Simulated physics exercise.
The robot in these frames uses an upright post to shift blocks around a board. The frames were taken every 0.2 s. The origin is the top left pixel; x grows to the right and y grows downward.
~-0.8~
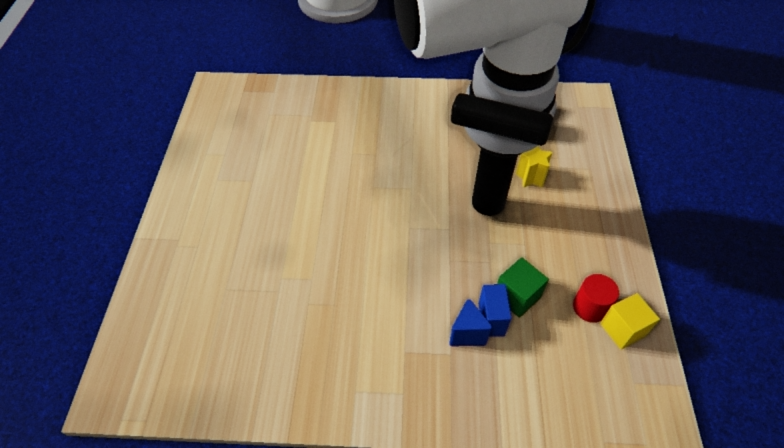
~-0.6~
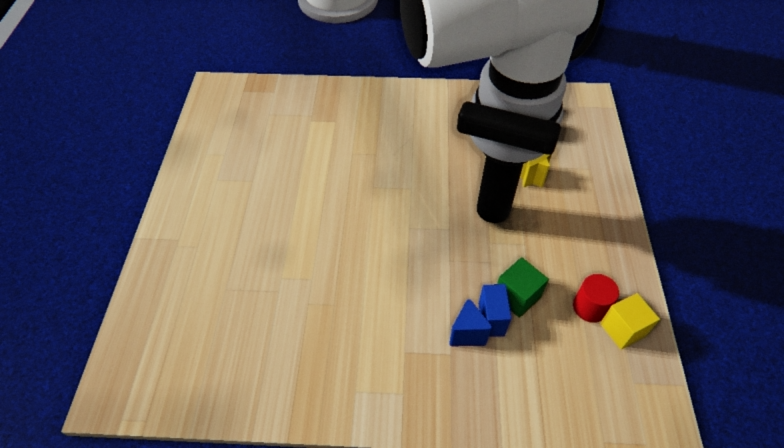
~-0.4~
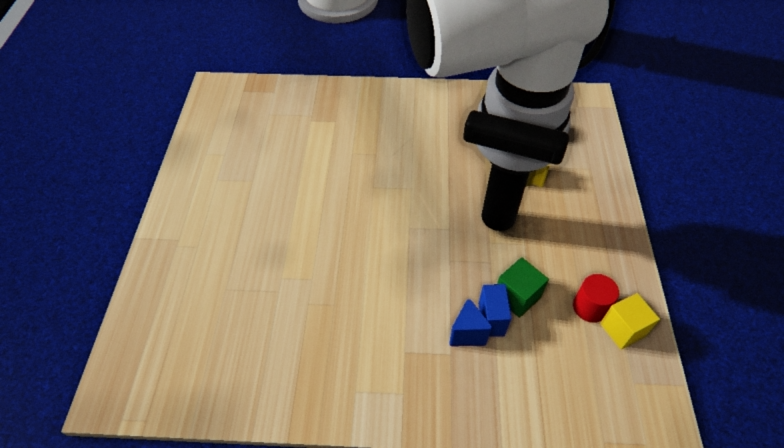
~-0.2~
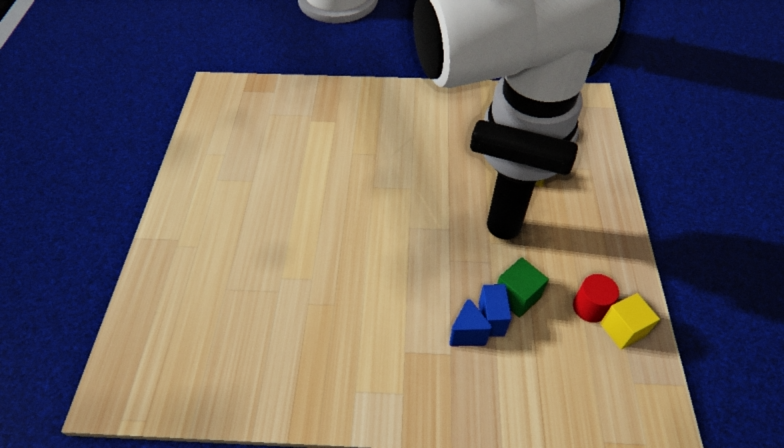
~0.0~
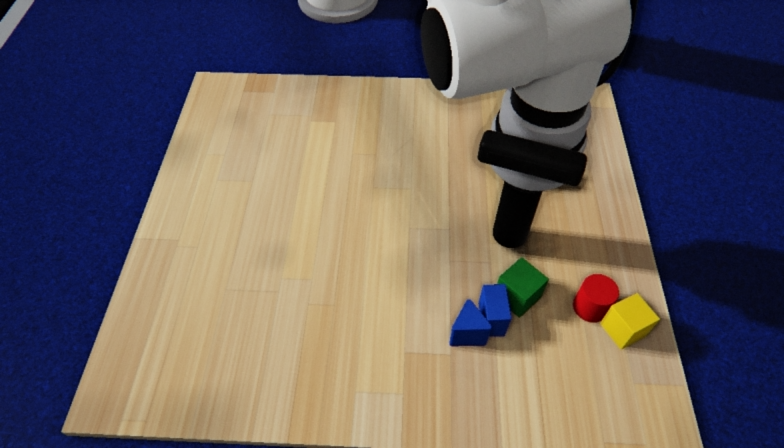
A light wooden board lies on a deep blue surface, seen from above at an angle by a camera that stays still. Two blue blocks and a green one sit close together right of centre near the bottom, with a red round block and a yellow block farther right and another yellow piece higher up. The white and black robot arm slides its black post slightly down and right toward the green block, gradually hiding the upper yellow piece, while the blocks stay still.
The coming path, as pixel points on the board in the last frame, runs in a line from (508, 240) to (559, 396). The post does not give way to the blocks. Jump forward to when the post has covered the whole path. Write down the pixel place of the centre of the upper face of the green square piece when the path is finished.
The green square piece ends near (520, 364).
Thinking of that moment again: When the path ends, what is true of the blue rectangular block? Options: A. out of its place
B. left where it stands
I'll go with A - out of its place.
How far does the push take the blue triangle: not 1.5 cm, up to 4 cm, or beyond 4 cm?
Displaced less than 1.5 cm.
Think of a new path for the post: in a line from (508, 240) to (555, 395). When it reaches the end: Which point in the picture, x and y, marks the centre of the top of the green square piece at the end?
I'd expect the centre of its top face to be at (521, 378).
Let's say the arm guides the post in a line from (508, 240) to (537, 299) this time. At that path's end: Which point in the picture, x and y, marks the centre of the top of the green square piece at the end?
Its top middle: (524, 312).
The first path, step by step. One third of the way, post at (526, 281); blue triangle at (470, 321), turned 20° clockwise; blue rectangular block at (493, 312); green square piece at (522, 304), turned 35° clockwise.
Two thirds of the way, post at (544, 334); blue triangle at (465, 321), turned 35° clockwise; blue rectangular block at (491, 317); green square piece at (525, 350), turned 100° clockwise.
At the end, post at (562, 392); blue triangle at (465, 321), turned 35° clockwise; blue rectangular block at (491, 317); green square piece at (520, 364), turned 120° clockwise; red circular block not moved.
